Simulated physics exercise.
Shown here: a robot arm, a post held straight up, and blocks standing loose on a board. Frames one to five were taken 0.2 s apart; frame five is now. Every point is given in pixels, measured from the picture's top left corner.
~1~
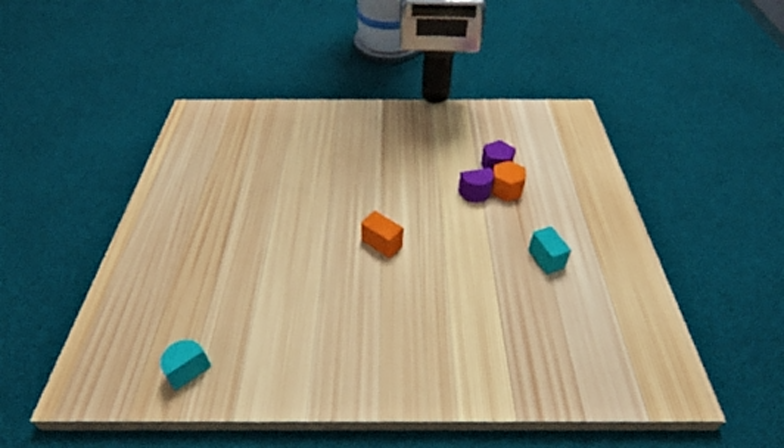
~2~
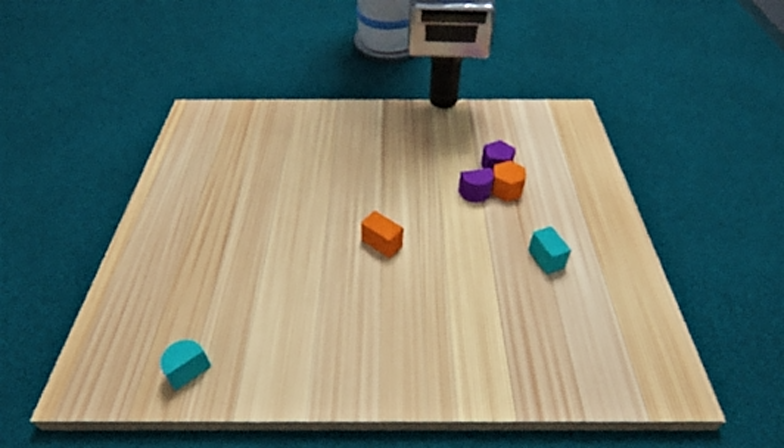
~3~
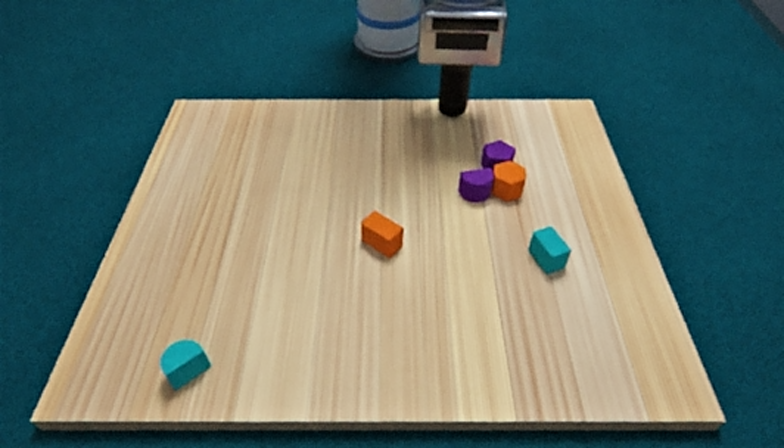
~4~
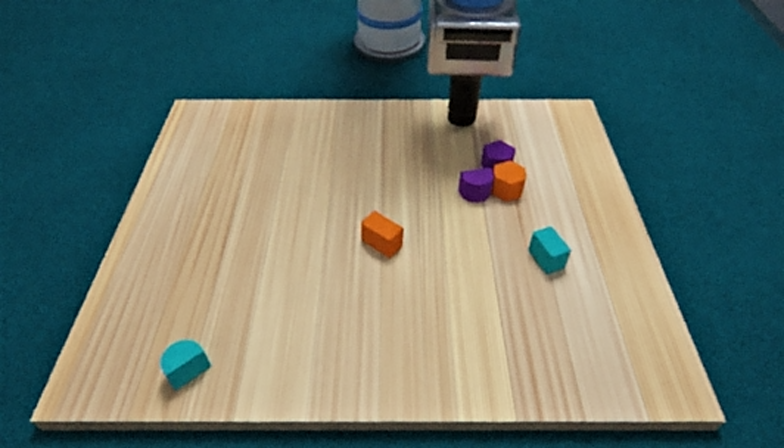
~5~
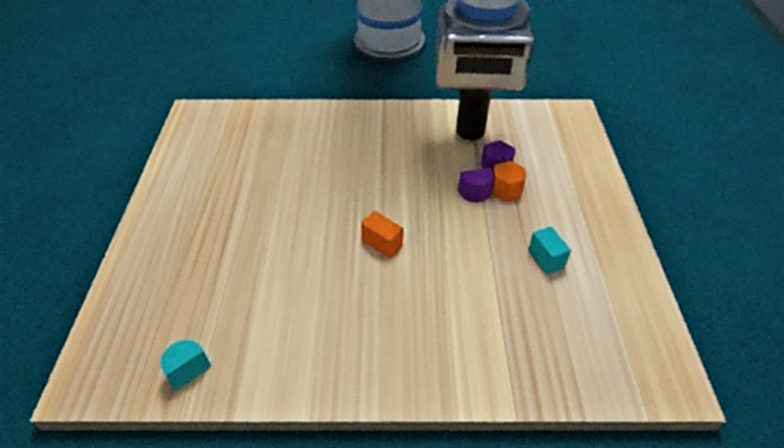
A robot arm holding a dark upright post moved slowly right and toward the viewer over a wooden board, nearing a cluster of two purple blocks and an orange one, while all the blocks stayed still.
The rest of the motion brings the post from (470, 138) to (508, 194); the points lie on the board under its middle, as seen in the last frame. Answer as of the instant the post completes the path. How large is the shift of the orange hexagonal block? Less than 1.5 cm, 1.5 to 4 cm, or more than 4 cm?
The distance will be above 4 cm.
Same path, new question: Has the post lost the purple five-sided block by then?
That would be a no.
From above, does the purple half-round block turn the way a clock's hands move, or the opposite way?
It spins clockwise.
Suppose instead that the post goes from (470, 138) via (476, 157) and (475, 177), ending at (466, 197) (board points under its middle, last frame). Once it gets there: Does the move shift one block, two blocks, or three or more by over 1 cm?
The answer is three or more blocks.
On the path given first. One third of the way, post (482, 149); purple five-sided block (505, 153); orange hexagonal block (512, 174), turned 15° clockwise.
Two thirds of the way, post (495, 168); purple five-sided block (520, 173), turned 15° anticlockwise; orange hexagonal block (527, 194), turned 20° clockwise.
At the end, post (509, 188); purple half-round block (478, 181), turned 45° clockwise; purple five-sided block (537, 193), turned 15° anticlockwise; orange hexagonal block (545, 216), turned 15° clockwise; turquoise rectangular block (554, 243).
